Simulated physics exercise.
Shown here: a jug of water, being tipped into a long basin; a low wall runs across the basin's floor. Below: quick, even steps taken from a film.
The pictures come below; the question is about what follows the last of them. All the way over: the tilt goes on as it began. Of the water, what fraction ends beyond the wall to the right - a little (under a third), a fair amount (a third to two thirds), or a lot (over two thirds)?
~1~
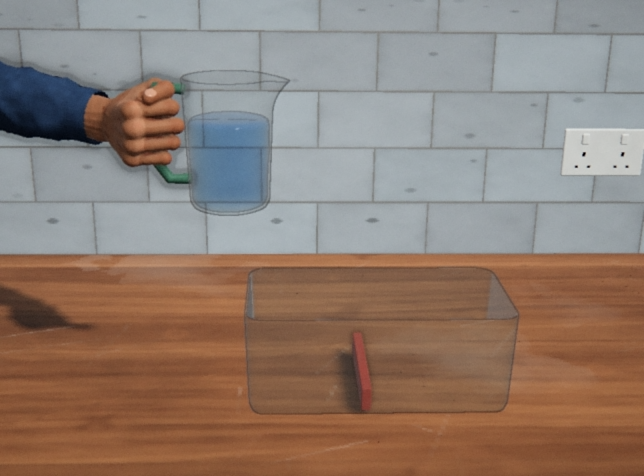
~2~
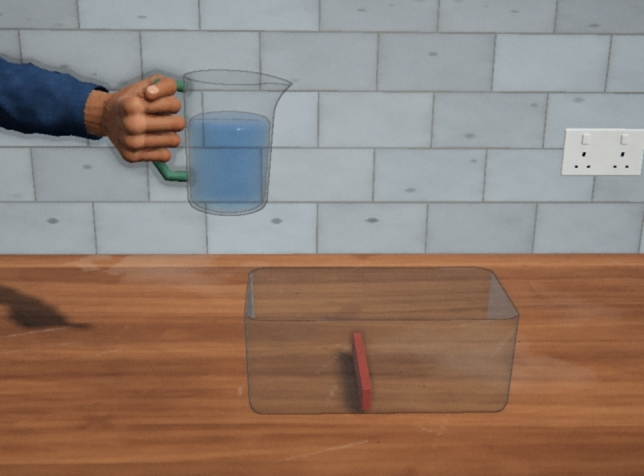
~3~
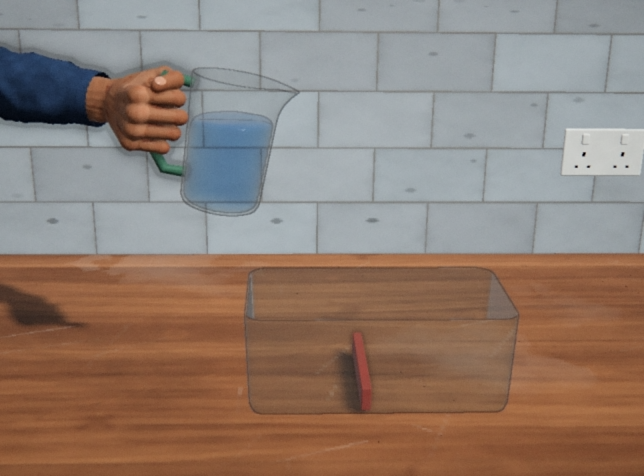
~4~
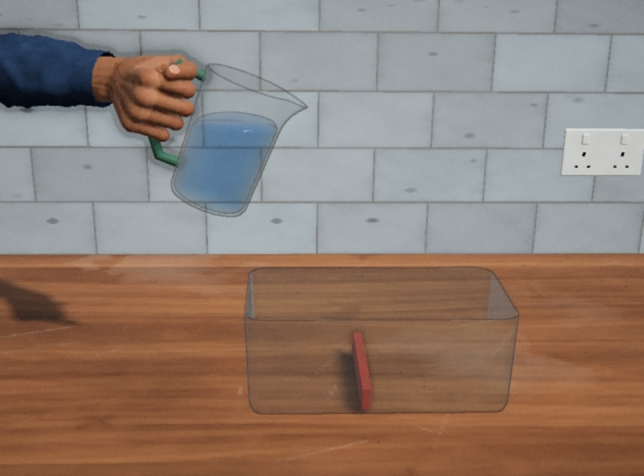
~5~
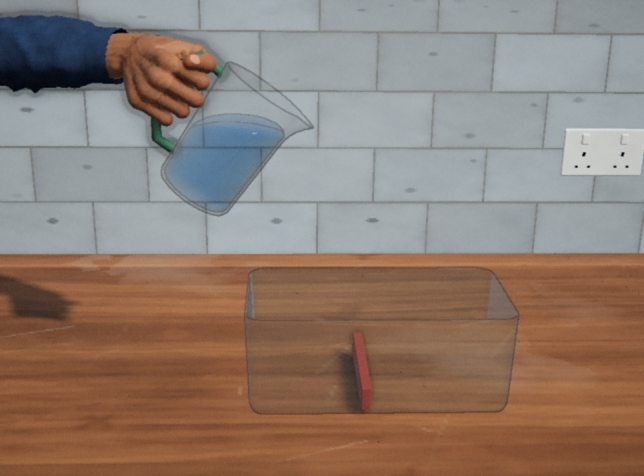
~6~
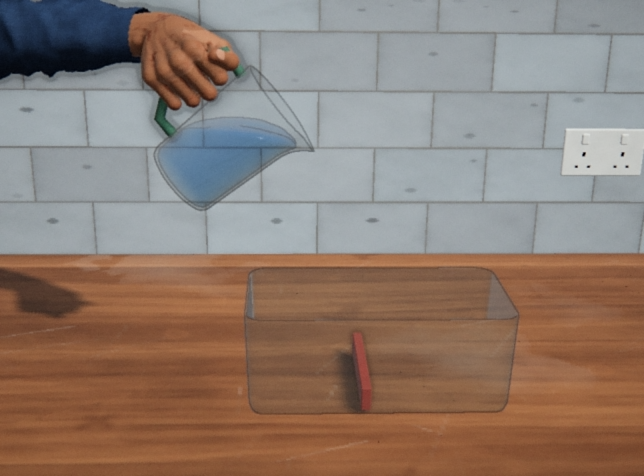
A fair amount, a third to two thirds.
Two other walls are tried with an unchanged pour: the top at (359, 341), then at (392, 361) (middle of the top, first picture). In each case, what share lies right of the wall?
First try: Roughly 35 per cent; second try: 15 per cent.
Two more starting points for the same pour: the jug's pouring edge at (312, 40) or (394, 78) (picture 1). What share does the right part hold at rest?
Roughly 85 % and 70 %.
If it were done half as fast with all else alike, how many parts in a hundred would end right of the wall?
Something like 55 in a hundred.
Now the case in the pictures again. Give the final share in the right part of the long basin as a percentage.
Close to 45 per cent.
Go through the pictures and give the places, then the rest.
It leans 0°; its right rim is at (290, 79); the water meets the walls at (188, 119) and (269, 119); the long basin's rim runs from (248, 294) to (505, 293); the wall's top is at (361, 360), in the first picture.
It leans 3°; its right rim is at (293, 82); the water meets the walls at (188, 118) and (270, 119), in the second picture.
It leans 10°; its right rim is at (300, 91); the water meets the walls at (191, 119) and (274, 120), in the third picture.
It leans 21°; its right rim is at (308, 106); the water meets the walls at (191, 123) and (279, 123), in the fourth picture.
It leans 35°; its right rim is at (315, 127); the water meets the walls at (180, 141) and (287, 127), in the fifth picture.
It leans 51°; its right rim is at (315, 150); the water meets the walls at (164, 142) and (297, 135), in the sixth picture.
A moment on, the jug is tipped right over and 62 per cent is still to pour, 8 is left of the wall and 0 right of it.
Next, the jug is tipped right over and 21 per cent is still to pour, 41 is left of the wall and 12 right of it.
Then the jug is tipped right over and 4 per cent is still to pour, 43 is left of the wall and 43 right of it.
Later the jug is tipped right over and 0 per cent is still to pour, 51 is left of the wall and 45 right of it.
At rest 51 per cent lies left of the wall, 46 right of it and 3 outside.
